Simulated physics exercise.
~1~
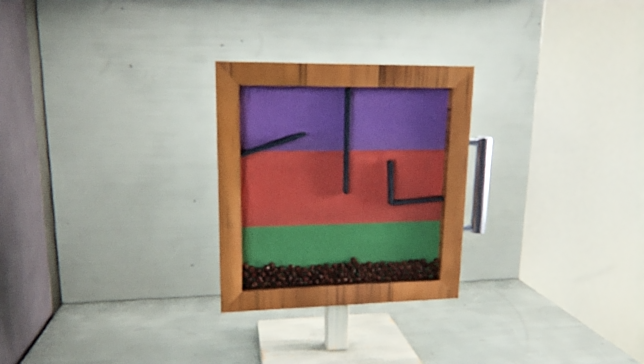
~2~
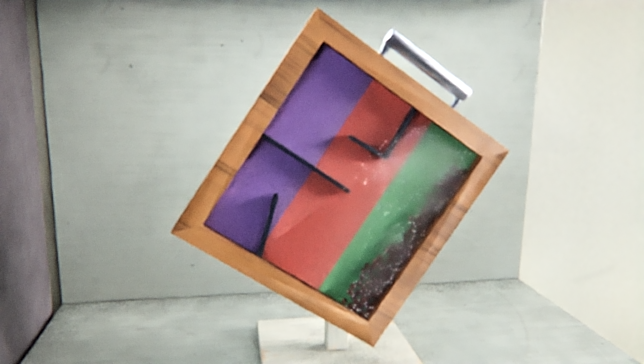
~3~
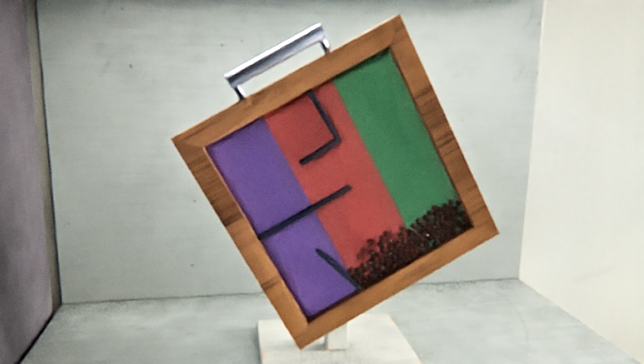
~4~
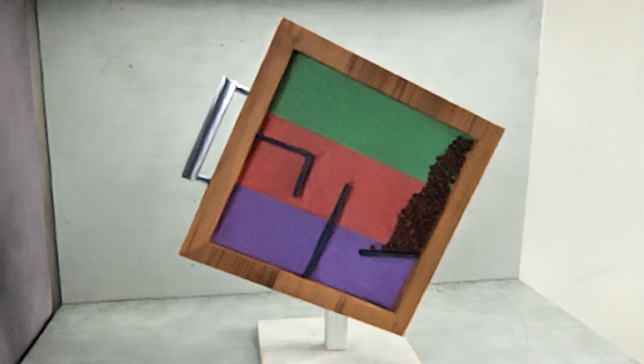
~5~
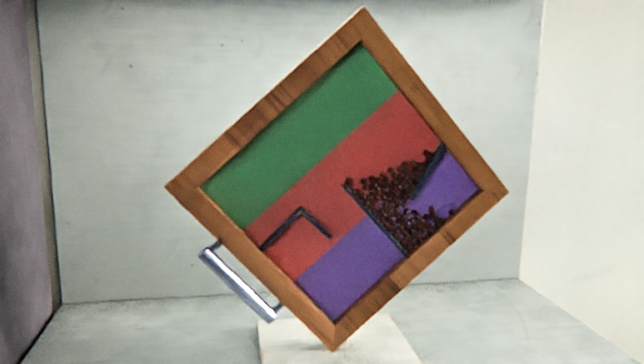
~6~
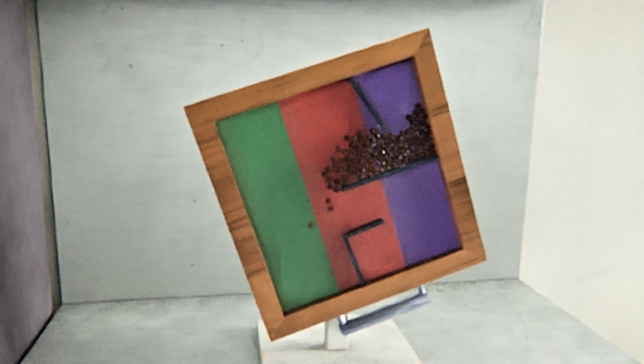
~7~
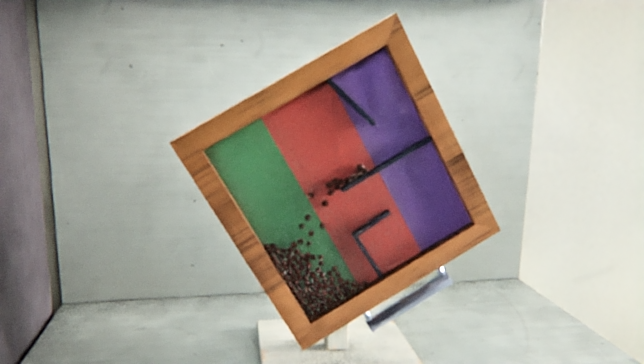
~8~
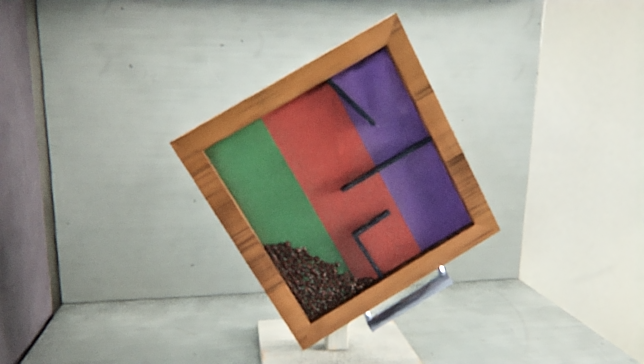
At first, dark beads lie in a level layer along the green band at the bottom of a square wooden-framed case, with red and purple bands above and thin dark bars inside. The case turns anticlockwise, and the beads tumble into the lowest corner, heaping across green and red. After a pause it keeps turning the same way, and they slide along the side and gather against the bars over red and purple. As it tilts further, they spill off a bar towards the green corner. The case stops tilted, with nearly all the beads piled on green.
